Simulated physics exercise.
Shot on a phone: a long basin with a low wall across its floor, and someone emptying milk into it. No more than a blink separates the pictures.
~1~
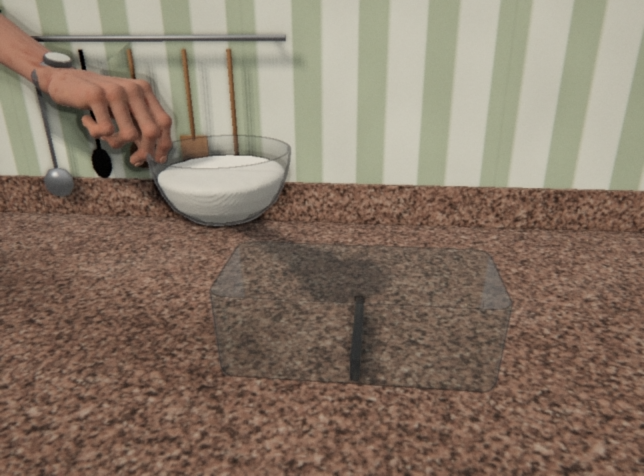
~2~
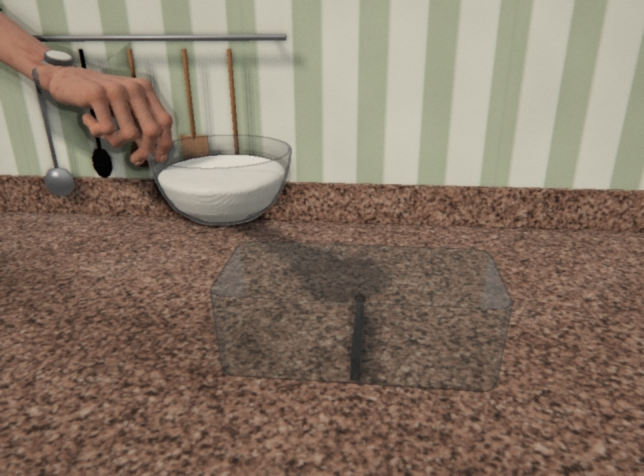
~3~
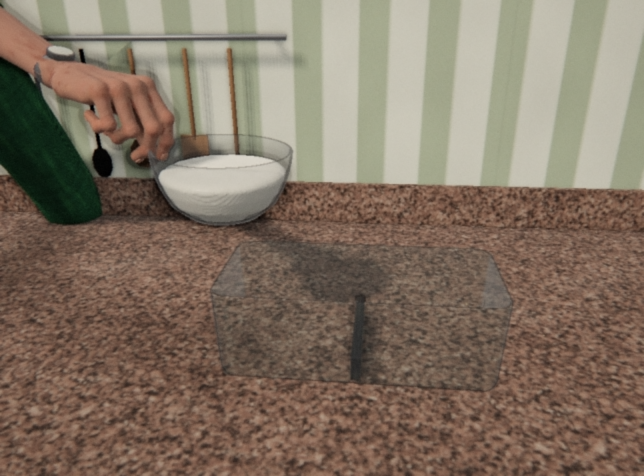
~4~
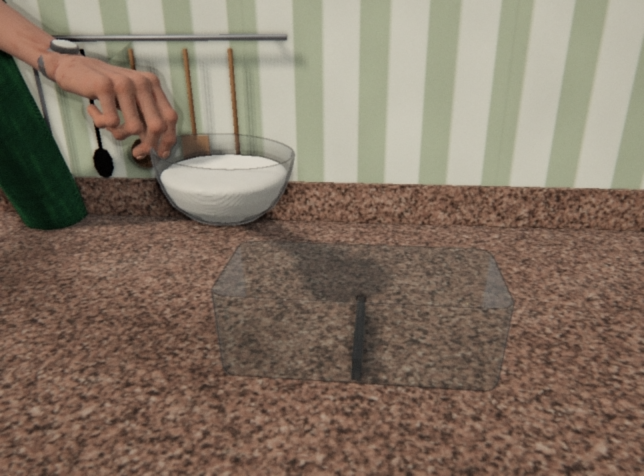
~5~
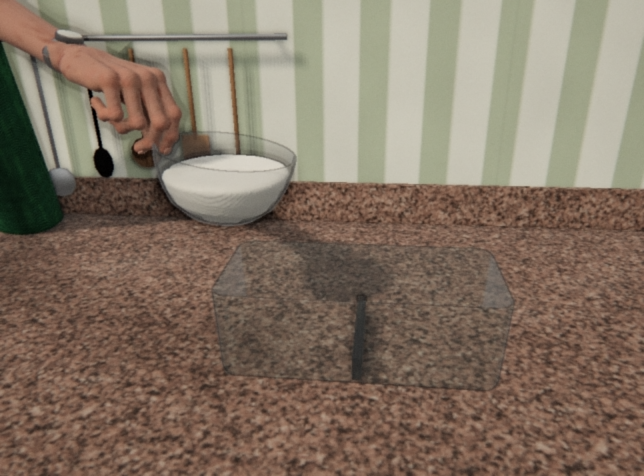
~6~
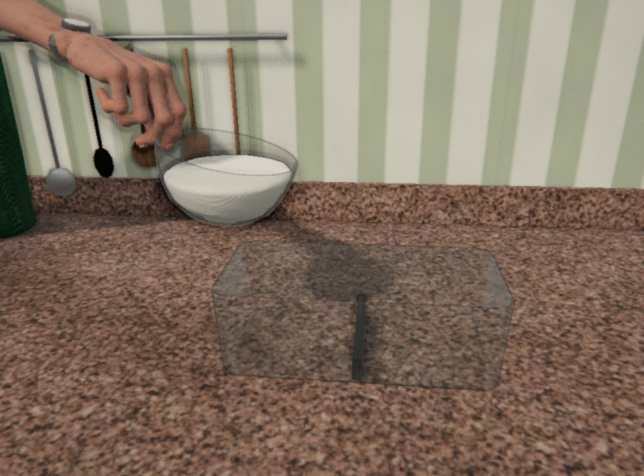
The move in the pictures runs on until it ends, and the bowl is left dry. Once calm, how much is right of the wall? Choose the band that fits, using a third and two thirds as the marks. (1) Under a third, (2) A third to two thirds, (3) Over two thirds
1, under a third.
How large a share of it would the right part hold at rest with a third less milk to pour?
It should come out close to 5 per cent.
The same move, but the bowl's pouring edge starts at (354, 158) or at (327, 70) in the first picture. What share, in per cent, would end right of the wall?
80 % and 70 %.
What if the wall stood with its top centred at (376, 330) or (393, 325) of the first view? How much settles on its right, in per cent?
It works out to around 15 per cent for the first and around 10 per cent for the second.
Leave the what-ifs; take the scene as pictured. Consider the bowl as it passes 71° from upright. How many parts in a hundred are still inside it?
I'd put it at some 45 in a hundred.
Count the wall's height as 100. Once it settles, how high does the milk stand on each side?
70 left, 10 right, give or take.
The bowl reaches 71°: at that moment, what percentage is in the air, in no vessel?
About 30 per cent.
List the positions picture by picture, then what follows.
The first frame shows tilt 0°; pouring edge (289, 153); surface from (163, 168) to (285, 171); the long basin's rim runs from (225, 267) to (500, 279); the wall's top is at (358, 326).
The second frame shows tilt 1°; pouring edge (290, 153); surface from (164, 168) to (286, 171).
The third frame shows tilt 2°; pouring edge (291, 155); surface from (165, 168) to (287, 172).
The fourth frame shows tilt 5°; pouring edge (293, 158); surface from (167, 167) to (288, 172).
The fifth frame shows tilt 8°; pouring edge (295, 163); surface from (168, 167) to (290, 173).
The sixth frame shows tilt 13°; pouring edge (296, 168); surface from (169, 168) to (292, 174).
A moment on, the bowl is tipped part way and 44 per cent is still to pour, 25 is left of the wall and 1 right of it.
Next, the bowl is tipped right over and 0 per cent is still to pour, 90 is left of the wall and 8 right of it.
Then the bowl is tipped right over and 0 per cent is still to pour, 86 is left of the wall and 14 right of it.
Later the bowl is tipped right over and 0 per cent is still to pour, 86 is left of the wall and 14 right of it.
Finally, 86 per cent lies left of the wall, 14 right of it and 0 outside.
